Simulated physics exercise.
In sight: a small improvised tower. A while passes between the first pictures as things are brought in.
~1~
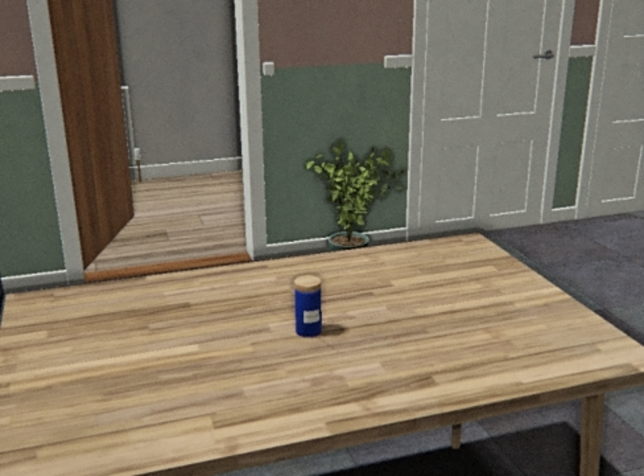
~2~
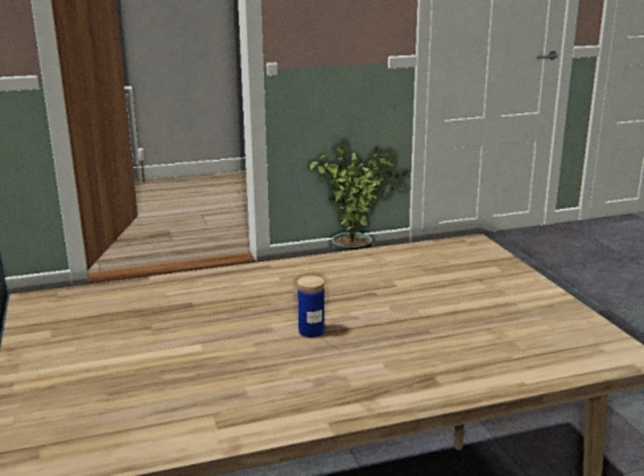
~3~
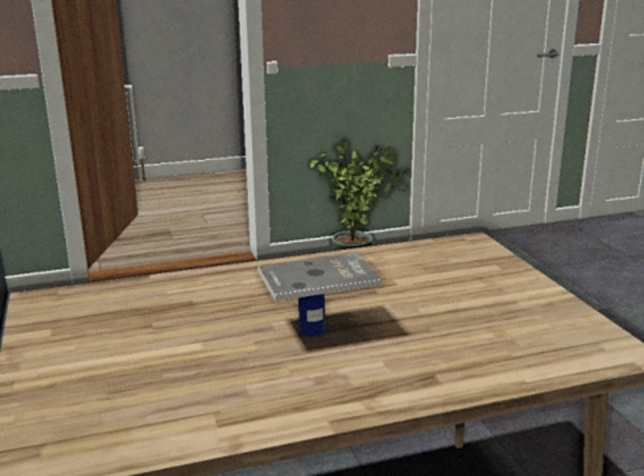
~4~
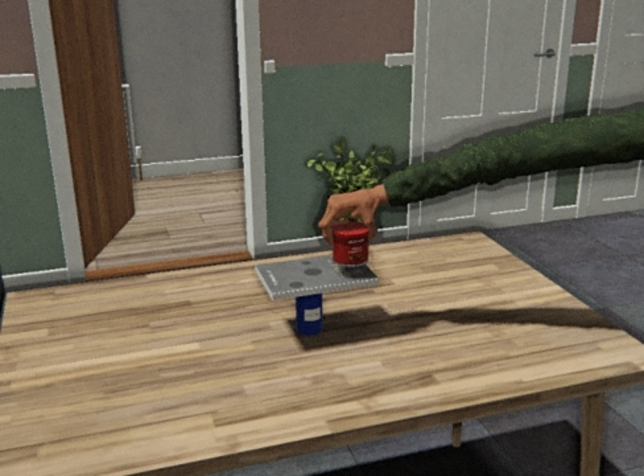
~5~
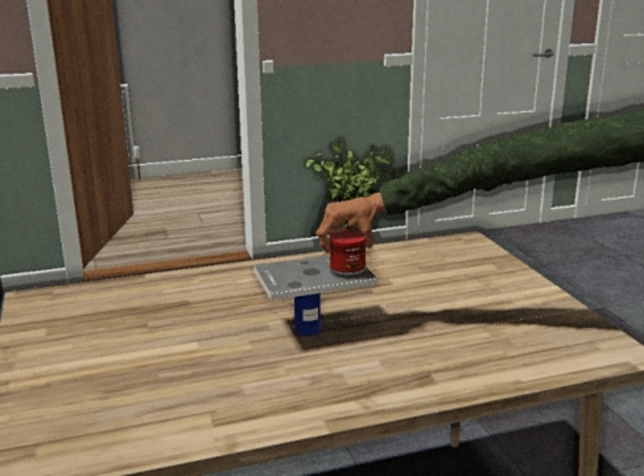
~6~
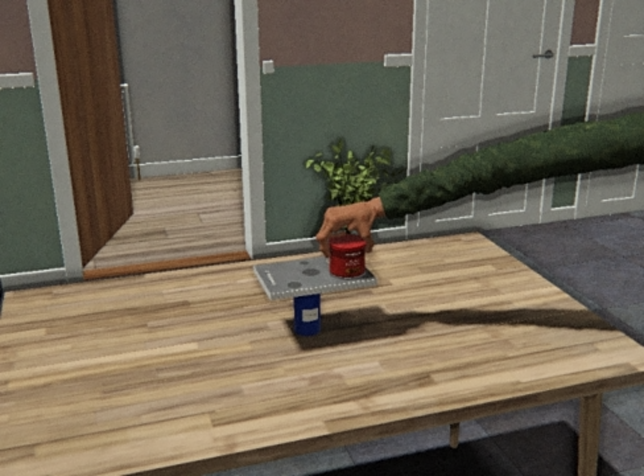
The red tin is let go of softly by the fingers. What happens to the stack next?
Most likely it does not remain standing.
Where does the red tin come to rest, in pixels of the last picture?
I'd say around (394, 311) in the last view.
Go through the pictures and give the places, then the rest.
In the first picture, the last thing is not in view yet; blue jar (308, 306).
In the second picture, the last thing is not in view yet; blue jar (311, 307).
In the third picture, the last thing is not in view yet; blue jar (312, 305).
In the fourth picture, still above its spot; red tin (351, 244); blue jar (309, 305).
In the fifth picture, still above its spot; red tin (348, 252); blue jar (307, 305).
In the sixth picture, set down, still held; red tin (348, 257); blue jar (307, 305).
Then, 0.40 s after the last picture, red tin now fallen; grey book tipped 70° from how it was.
Then, 1.20 s after the last picture, grey book on its side.
By the end, fallen, red tin and grey book; blue jar in place. Seen from the same camera at the end, red tin near (394, 311). The stack gives way.
